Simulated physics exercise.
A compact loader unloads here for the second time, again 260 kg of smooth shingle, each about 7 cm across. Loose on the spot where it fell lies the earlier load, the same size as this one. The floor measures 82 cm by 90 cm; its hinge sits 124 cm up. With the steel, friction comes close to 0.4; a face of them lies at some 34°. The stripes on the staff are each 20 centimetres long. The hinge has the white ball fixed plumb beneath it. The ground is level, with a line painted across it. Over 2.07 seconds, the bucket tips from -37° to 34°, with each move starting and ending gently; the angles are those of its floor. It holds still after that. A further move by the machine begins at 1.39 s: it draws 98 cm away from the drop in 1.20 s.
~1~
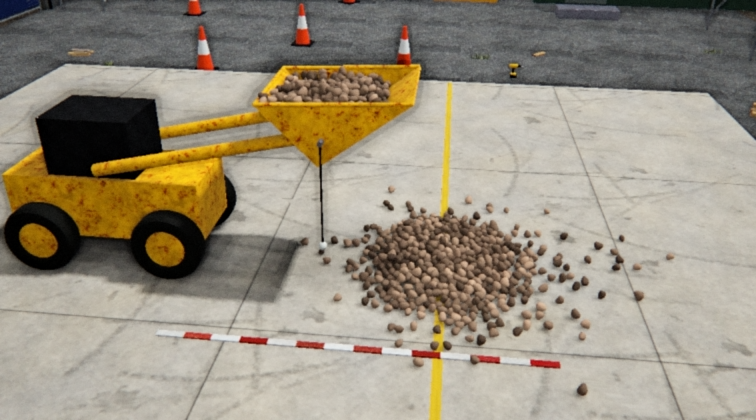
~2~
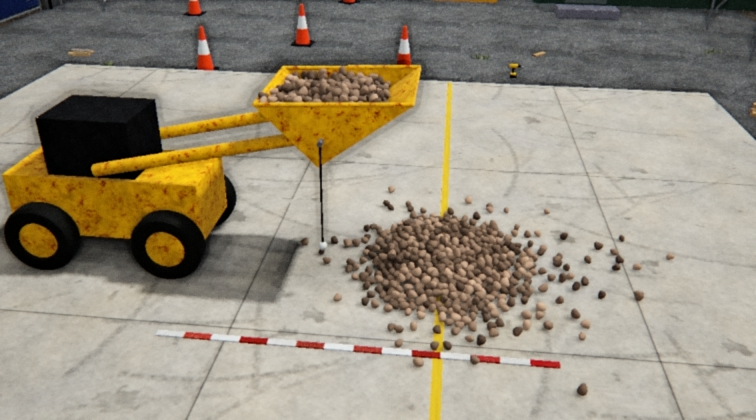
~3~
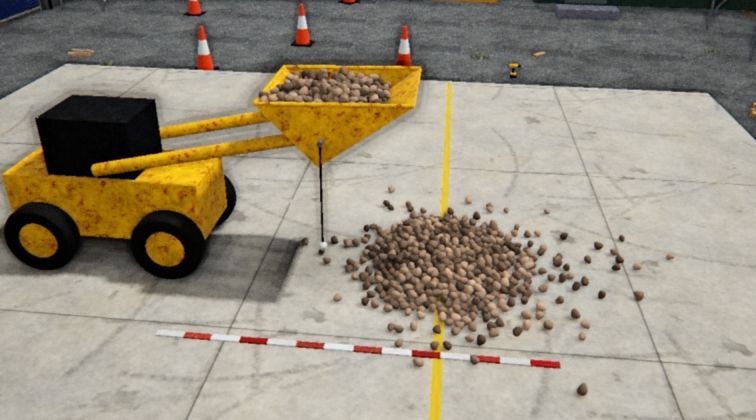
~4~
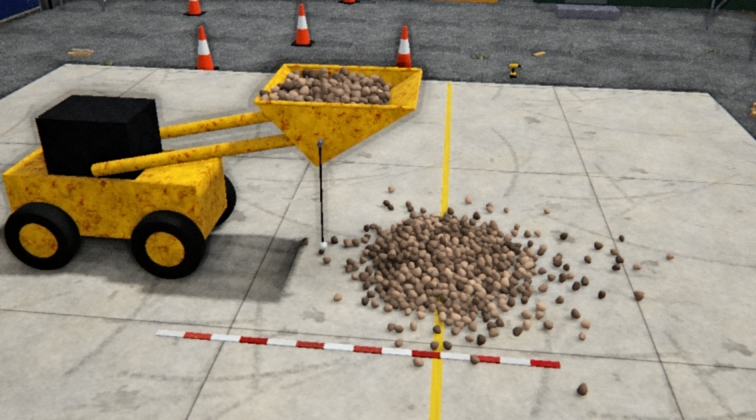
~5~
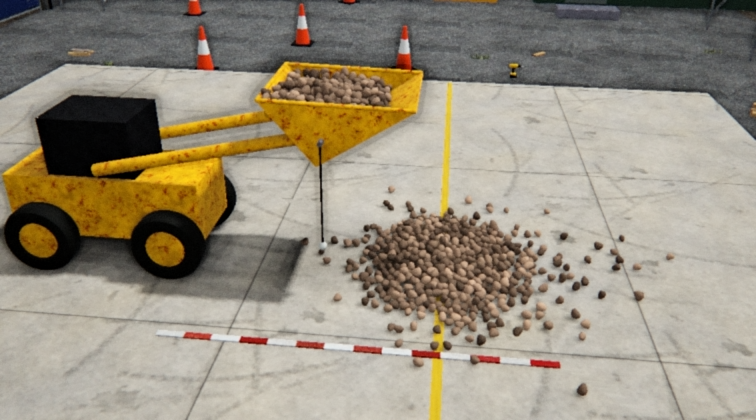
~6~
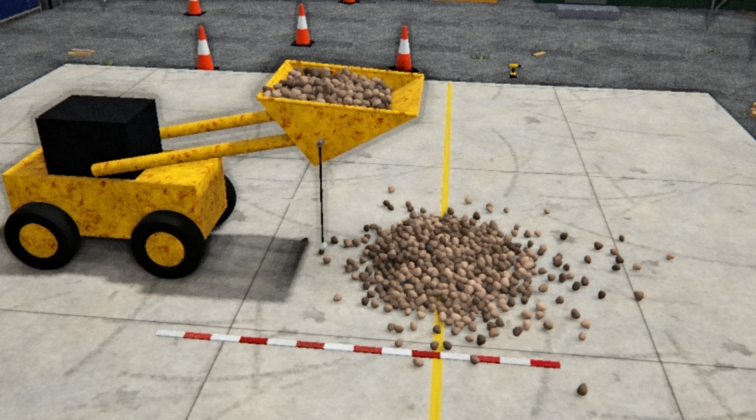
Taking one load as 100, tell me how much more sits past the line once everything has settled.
Some 16 per cent is added.
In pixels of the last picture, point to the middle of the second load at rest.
Roughly pixel (390, 254) in the last view.
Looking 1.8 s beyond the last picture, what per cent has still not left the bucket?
5 % still inside.
Then, 1.2 s after the last picture the floor is at 23°; in per cent of one load, 95 in the bucket, 50 short of the line, 55 past the line; the foremost stones are at (627, 260).
Then, 1.8 s after the last picture the floor is at 34°; in per cent of one load, 4 in the bucket, 128 short of the line, 69 past the line; the foremost stones are at (627, 260).
Then, 2.7 s after the last picture the floor is at 34°; in per cent of one load, 0 in the bucket, 129 short of the line, 71 past the line; the foremost stones are at (627, 260).
Then, 5.1 s after the last picture the floor is at 34°; in per cent of one load, 0 in the bucket, 129 short of the line, 71 past the line; the foremost stones are at (627, 260). Net gain past the line, 16.
